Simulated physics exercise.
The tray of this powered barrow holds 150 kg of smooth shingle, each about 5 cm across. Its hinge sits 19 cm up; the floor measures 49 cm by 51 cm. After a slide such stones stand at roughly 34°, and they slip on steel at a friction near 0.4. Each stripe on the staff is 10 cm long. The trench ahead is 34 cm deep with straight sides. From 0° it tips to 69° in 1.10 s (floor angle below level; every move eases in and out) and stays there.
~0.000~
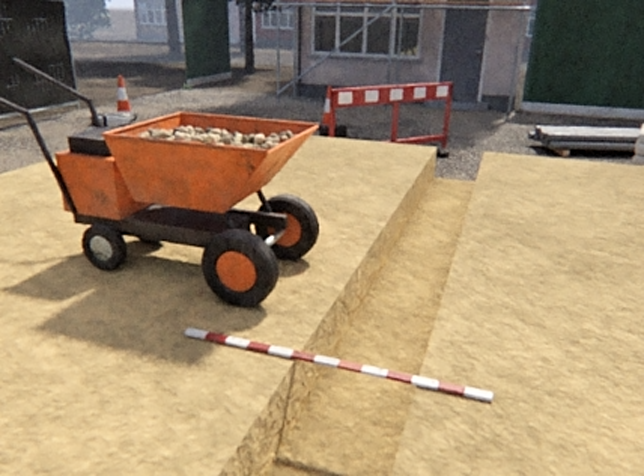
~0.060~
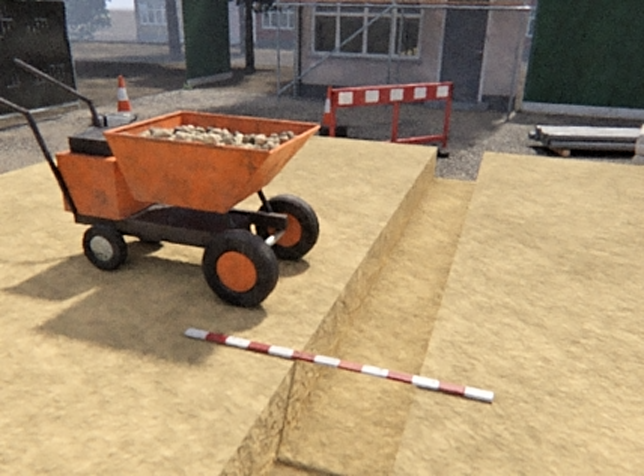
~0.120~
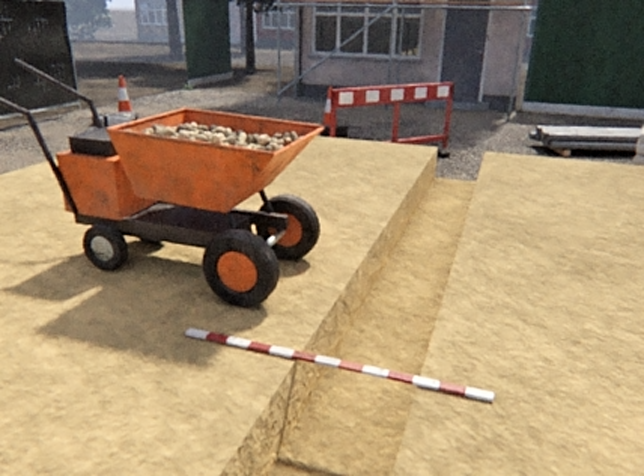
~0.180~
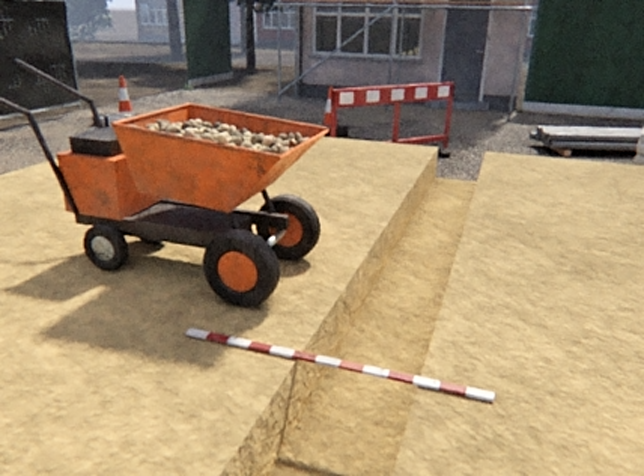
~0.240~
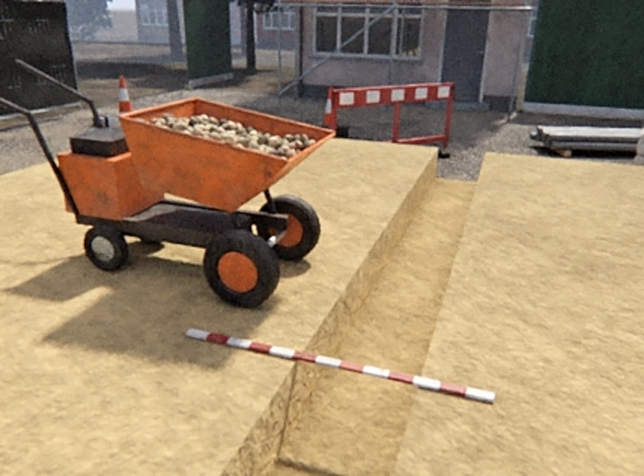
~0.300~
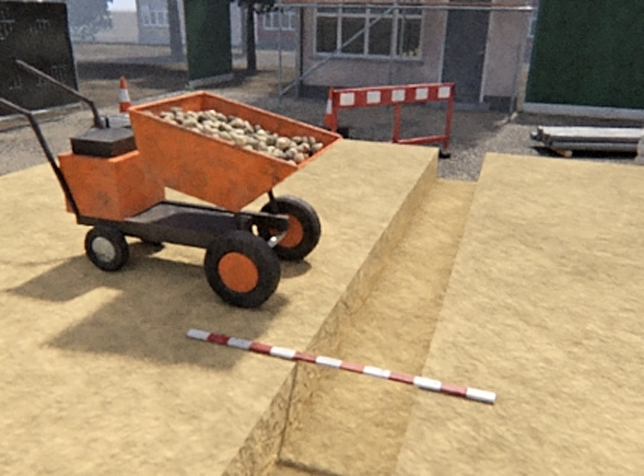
Orange powered barrow loaded with smooth stones gradually tilting its tray down to the right beside a straight trench and striped staff.
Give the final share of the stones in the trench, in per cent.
Roughly 74 per cent ends in the trench.
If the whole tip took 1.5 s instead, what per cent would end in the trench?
It would be near 80 per cent.
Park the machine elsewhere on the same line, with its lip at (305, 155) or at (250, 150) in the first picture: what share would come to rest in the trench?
Near 30 per cent from the first place, 90 from the second.
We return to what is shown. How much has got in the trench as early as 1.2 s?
About 35 per cent by then.
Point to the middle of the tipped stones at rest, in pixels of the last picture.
Their middle is at about (415, 350).
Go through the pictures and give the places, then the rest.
The first picture shows lip at (268, 152), floor tilted 0°, highest stones at (226, 138).
The second picture shows lip at (269, 153), floor tilted 1°, highest stones at (199, 135); the stones move at 0.2 m/s on average.
In the third picture, the tray is at 2°, its lip at (274, 154); the top of the load is at (192, 132); the stones move at 0.3 m/s on average.
In the fourth picture, the tray is at 5°, its lip at (280, 157); the top of the load is at (190, 127); the stones move at 0.5 m/s on average.
In the fifth picture, the tray is at 8°, its lip at (288, 162); the top of the load is at (191, 122); the stones move at 0.6 m/s on average.
The sixth picture shows lip at (297, 168), floor tilted 13°, highest stones at (198, 117); the stones move at 0.7 m/s on average.
After 0.8 s the floor is at 58°; 100 % in the tray; the foremost stones are at (369, 238).
After 1.2 s the floor is at 69°; 58 % in the tray, 33 % in the trench, 9 % past the trench; the foremost stones are at (477, 342).
After 1.5 s the floor is at 69°; 22 % in the tray, 52 % in the trench, 26 % past the trench; the foremost stones are at (599, 330).
After 3.5 s the floor is at 69°; 0 % in the tray, 74 % in the trench, 26 % past the trench; the foremost stones are past the picture's edge.
